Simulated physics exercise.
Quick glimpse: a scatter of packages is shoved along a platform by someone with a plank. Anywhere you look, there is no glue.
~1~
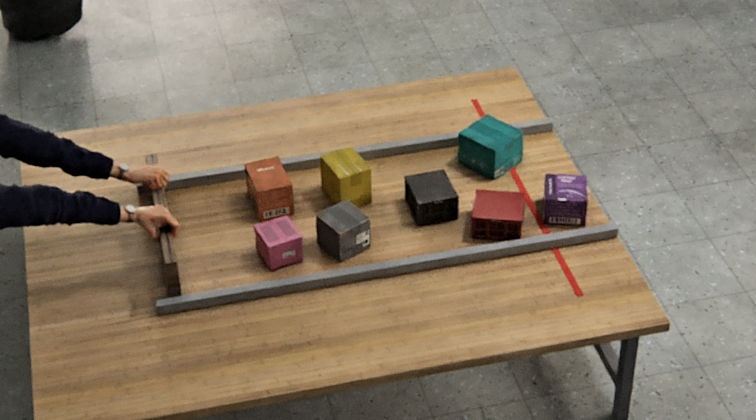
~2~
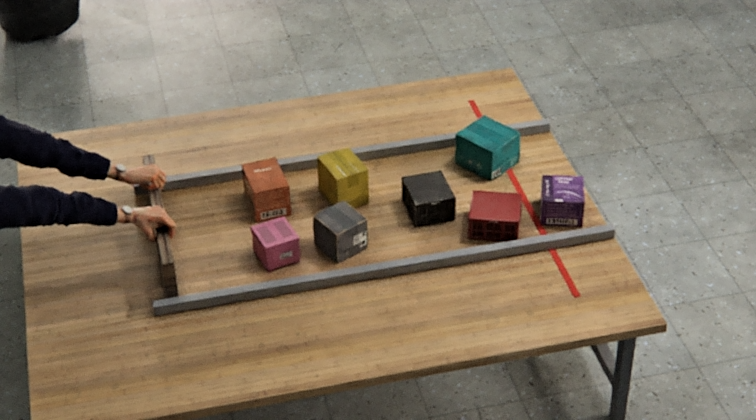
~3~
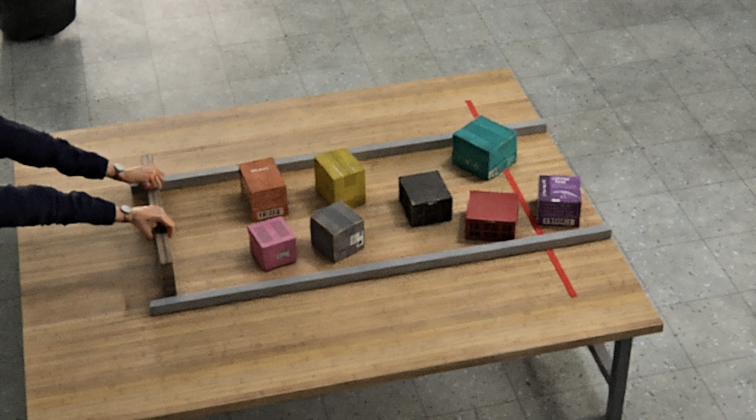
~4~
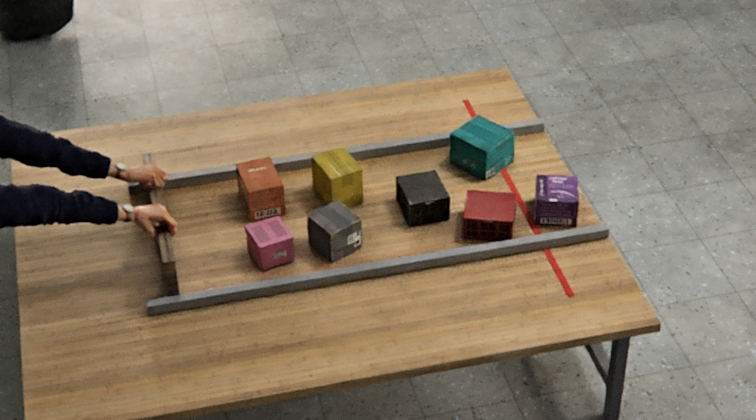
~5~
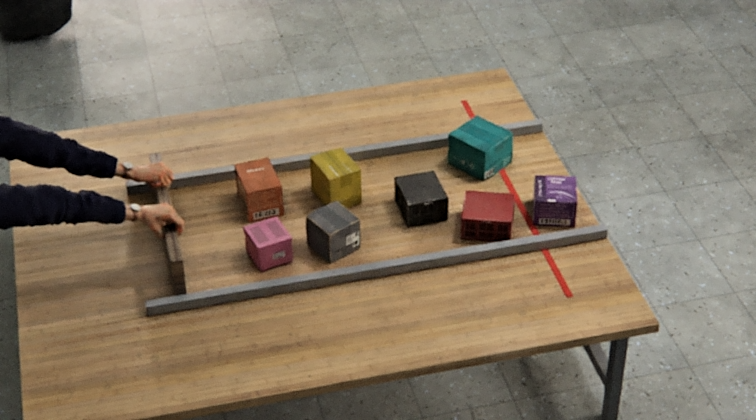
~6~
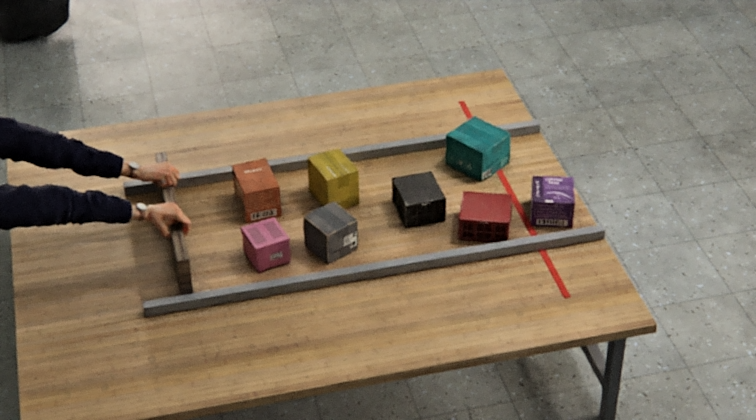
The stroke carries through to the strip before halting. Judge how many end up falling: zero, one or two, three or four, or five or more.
My judgement: Three or four.
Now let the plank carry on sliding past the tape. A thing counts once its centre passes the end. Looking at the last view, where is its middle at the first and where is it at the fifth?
Near (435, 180) first, near (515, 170) second.
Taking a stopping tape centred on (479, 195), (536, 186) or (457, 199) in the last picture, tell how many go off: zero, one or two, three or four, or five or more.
Either one or two; more than four; one to two.
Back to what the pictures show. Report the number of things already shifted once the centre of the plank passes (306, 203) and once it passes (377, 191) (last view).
At the first spot the count is 4, and at the second it is 7.
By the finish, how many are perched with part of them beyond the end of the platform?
The number would be 2.
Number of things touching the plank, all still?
2.
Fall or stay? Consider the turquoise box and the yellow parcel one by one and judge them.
Looking at each, the turquoise box drops away and the yellow parcel holds its spot.
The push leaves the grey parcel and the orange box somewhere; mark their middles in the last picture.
Answer: First (577, 196), after that (514, 150).
A little later, none off yet; purple box at rest near (552, 201); turquoise box at rest near (478, 149); red crate at rest near (486, 217).
Next, none off yet; purple box moving near (556, 201); turquoise box at rest near (478, 149); red crate shifted a little near (503, 217).
Later still, none off yet; purple box shifted about its own width near (599, 201); turquoise box shifted about its own width near (521, 139); red crate shifted about its own width near (559, 213).
When it is over, the number that fall off is three or four; down, black crate, red crate, turquoise box and purple box.
